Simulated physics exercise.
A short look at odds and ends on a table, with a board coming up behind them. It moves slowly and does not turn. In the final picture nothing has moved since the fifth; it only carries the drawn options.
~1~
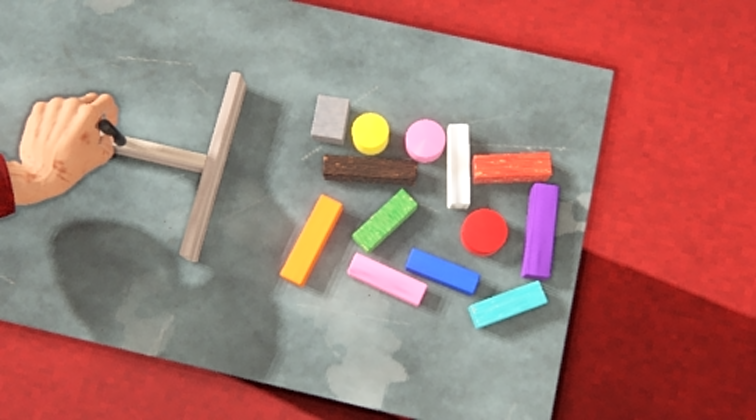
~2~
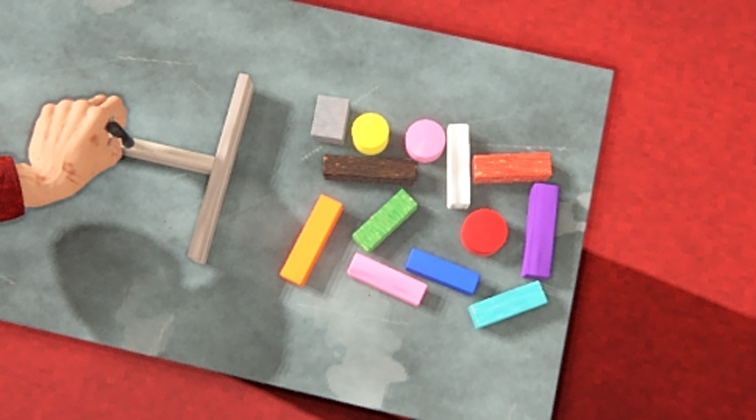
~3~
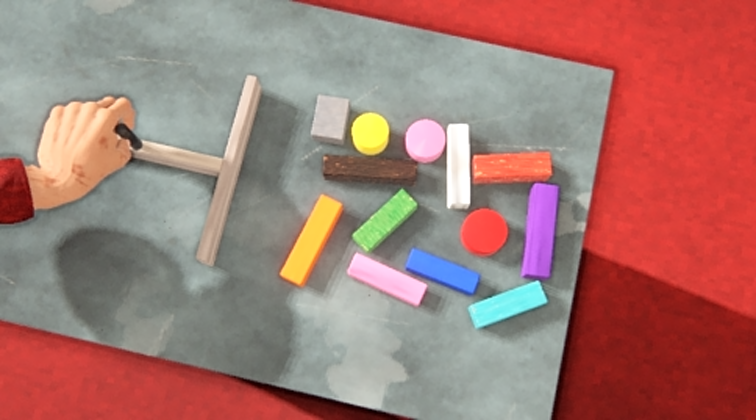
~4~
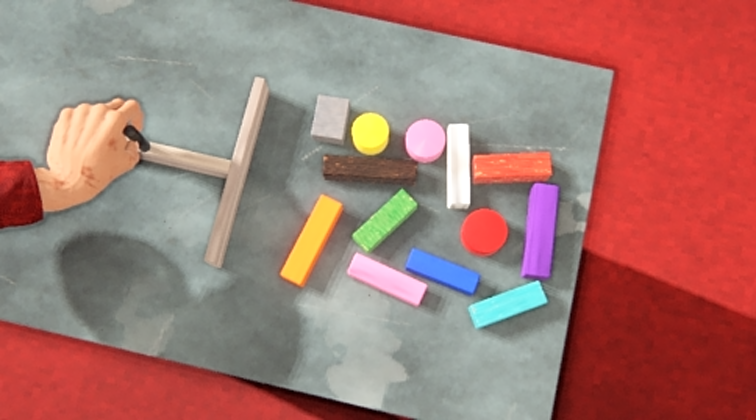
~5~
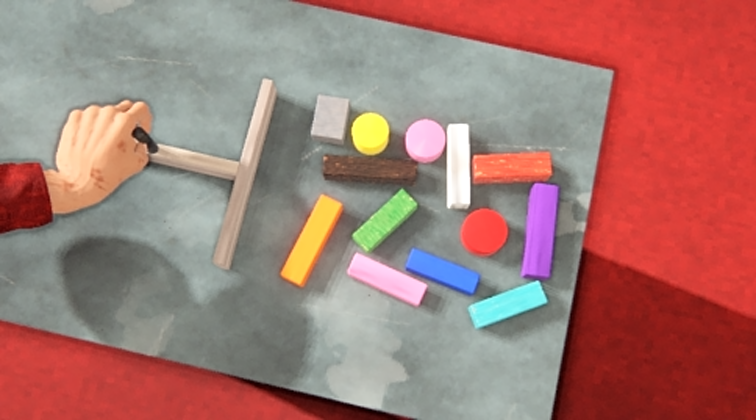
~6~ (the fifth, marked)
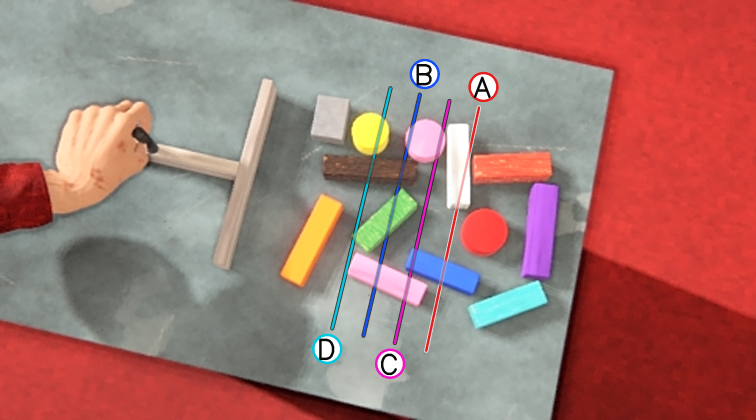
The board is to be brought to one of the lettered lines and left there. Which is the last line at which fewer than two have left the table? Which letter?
As far as mark A.
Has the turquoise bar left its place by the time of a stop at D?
No.
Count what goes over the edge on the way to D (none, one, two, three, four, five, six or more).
The count is none.
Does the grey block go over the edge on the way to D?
No.
On the marked copy, A at (453, 225); B at (393, 211); C at (423, 218); D at (362, 204).
Following A. Soon after the start, board (318, 186); grey block (359, 126); yellow tin (390, 139).
Later, board (393, 203); red bar (566, 178); turquoise bar (514, 307).
In the end, board (452, 216); red bar over the edge; turquoise bar (556, 332); one fallen.
As for the rest, B is within the limit but short; C is within the limit but short; D is within the limit but short.
